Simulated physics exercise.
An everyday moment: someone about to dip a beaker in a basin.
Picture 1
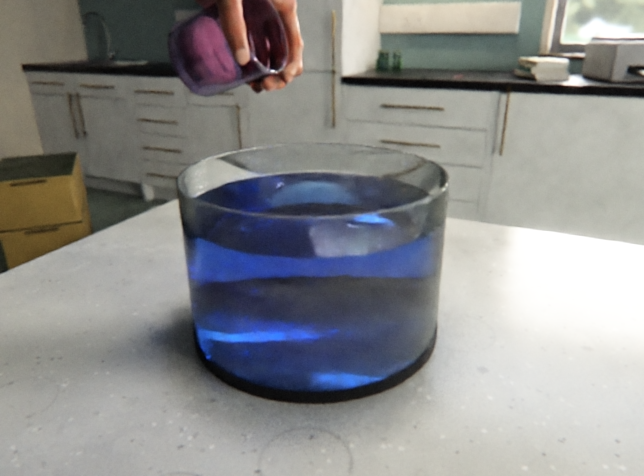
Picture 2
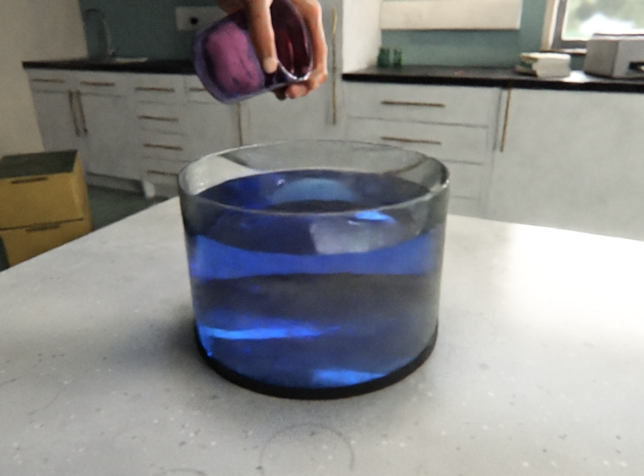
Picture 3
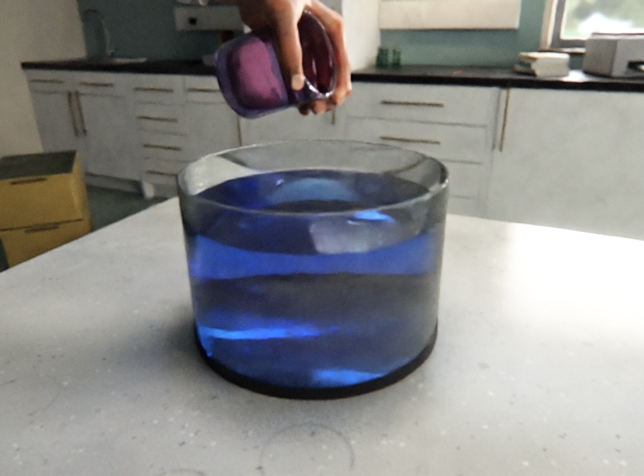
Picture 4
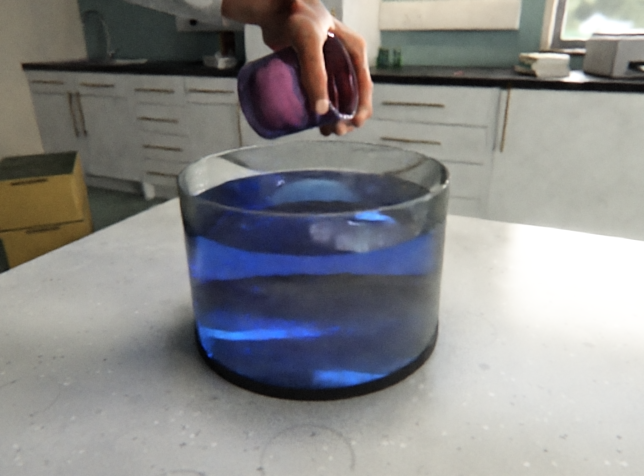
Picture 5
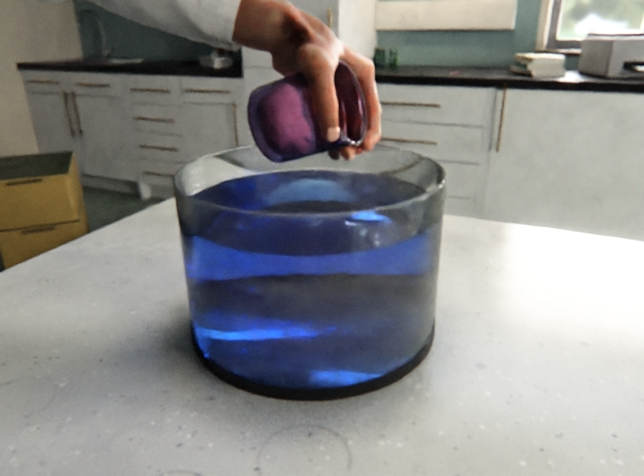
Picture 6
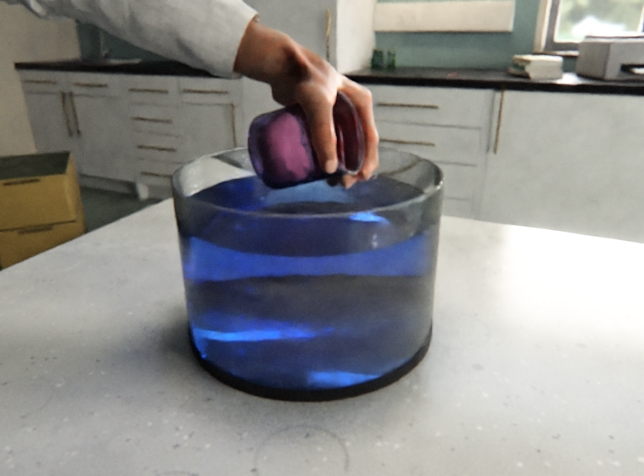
A hand held a purple beaker on its side above a glass basin of blue liquid, then moved it to the right and steadily lowered it until it was just over the surface.
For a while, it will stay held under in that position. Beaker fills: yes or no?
Yes.
Shortly, the beaker enters the dyed water.
Then, dyed water pours in as the air escapes.
At the finish, the beaker is under, flooded, and the paper towel is wet.
